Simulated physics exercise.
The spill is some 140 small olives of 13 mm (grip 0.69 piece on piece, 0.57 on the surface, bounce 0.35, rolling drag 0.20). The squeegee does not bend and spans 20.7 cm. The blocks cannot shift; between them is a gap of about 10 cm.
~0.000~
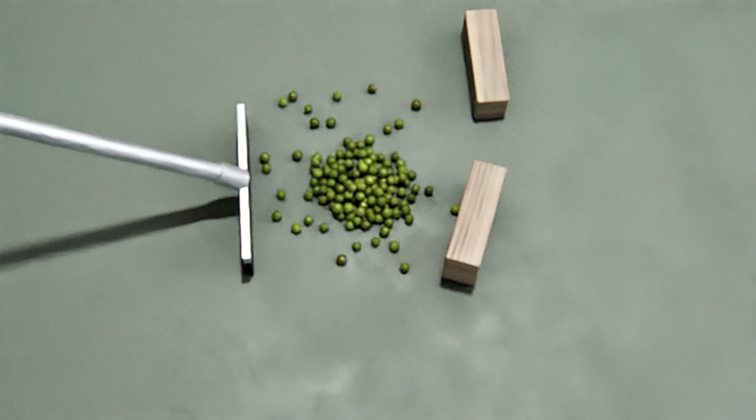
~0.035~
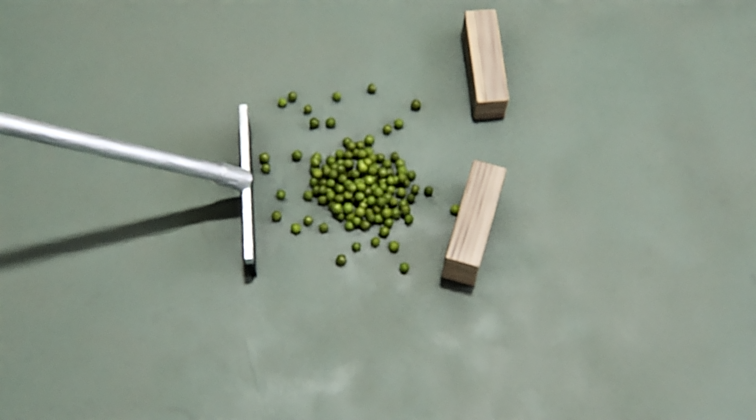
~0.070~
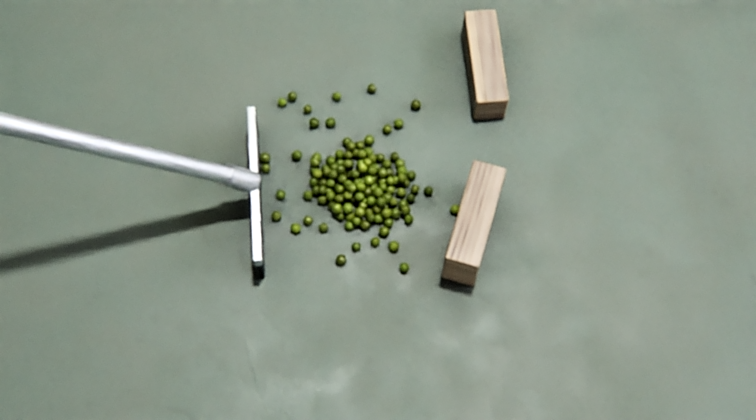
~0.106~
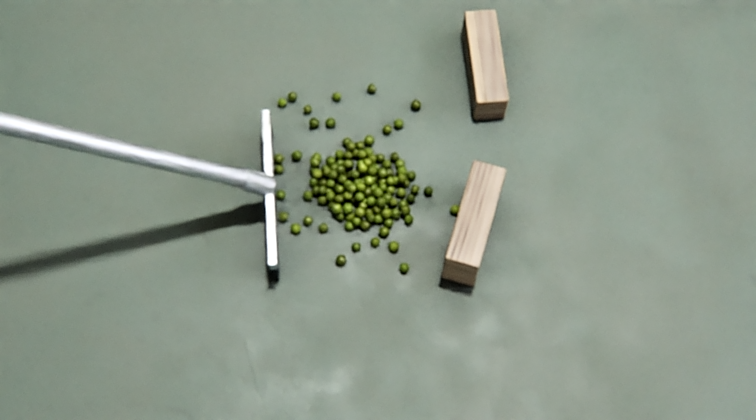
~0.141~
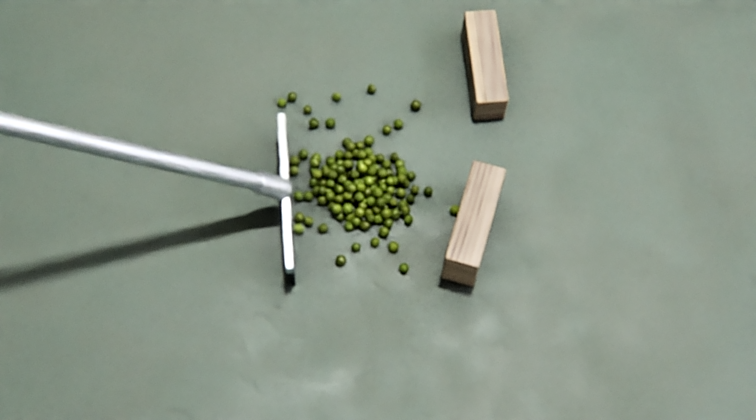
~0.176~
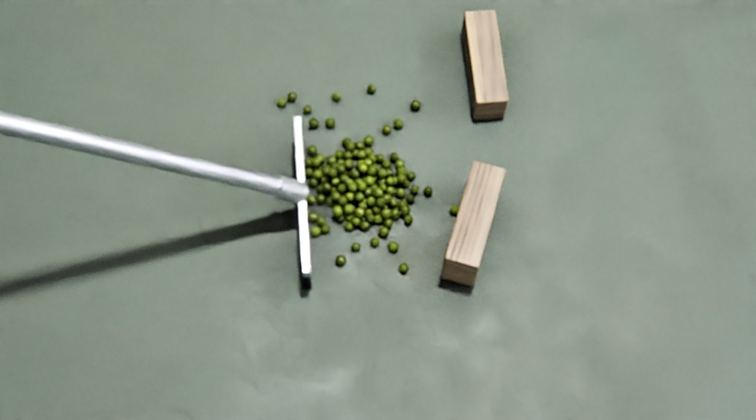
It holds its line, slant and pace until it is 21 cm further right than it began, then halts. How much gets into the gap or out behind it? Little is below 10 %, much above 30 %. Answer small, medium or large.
In or through the gap: Small.
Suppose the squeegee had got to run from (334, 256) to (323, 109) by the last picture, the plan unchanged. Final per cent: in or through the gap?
Through 20.
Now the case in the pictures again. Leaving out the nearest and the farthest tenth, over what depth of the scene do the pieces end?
Roughly 18 cm.
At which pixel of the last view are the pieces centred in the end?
At about (436, 177).
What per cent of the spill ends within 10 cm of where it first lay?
Roughly 45 per cent.
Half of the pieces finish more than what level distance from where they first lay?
Some 10 cm.
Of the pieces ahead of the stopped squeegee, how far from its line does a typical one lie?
About 4 cm.
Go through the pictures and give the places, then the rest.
The first picture shows squeegee from (247, 258) to (242, 111); moved 0.0 cm; pieces shifted so far, 0; middle of the spill at (358, 183); block at (477, 212); block at (487, 55).
The second picture shows squeegee from (250, 259) to (244, 112); moved 0.4 cm; pieces shifted so far, 0; middle of the spill at (357, 183).
The third picture shows squeegee from (258, 261) to (252, 114); moved 1.5 cm; pieces shifted so far, 0; middle of the spill at (357, 183).
The fourth picture shows squeegee from (273, 265) to (266, 117); moved 3.3 cm; pieces shifted so far, 3; middle of the spill at (357, 183).
The fifth picture shows squeegee from (290, 269) to (282, 120); moved 5.4 cm; pieces shifted so far, 5; middle of the spill at (357, 184).
The sixth picture shows squeegee from (307, 272) to (298, 124); moved 7.5 cm; pieces shifted so far, 22; middle of the spill at (359, 183); block at (476, 213); block at (486, 55). Its speed is about 0.59 m/s, heading 7 degrees towards the viewer.
Then, at 0.34 s, squeegee 17 cm from its start, spill 18 cm wide; held up before the blocks 100 %.
After 0.51 s, squeegee 21 cm from its start, spill 21 cm wide; round the near block 5 %, held up before the blocks 95 %.
After 0.66 s, squeegee 21 cm from its start, spill 23 cm wide; in or through the gap 5 %, round the near block 5 %, held up before the blocks 90 %.
In the end, at 1.0 s, in or through the gap 5 %, round the near block 5 %, round the far block 0 %, held up before the blocks 90 %.
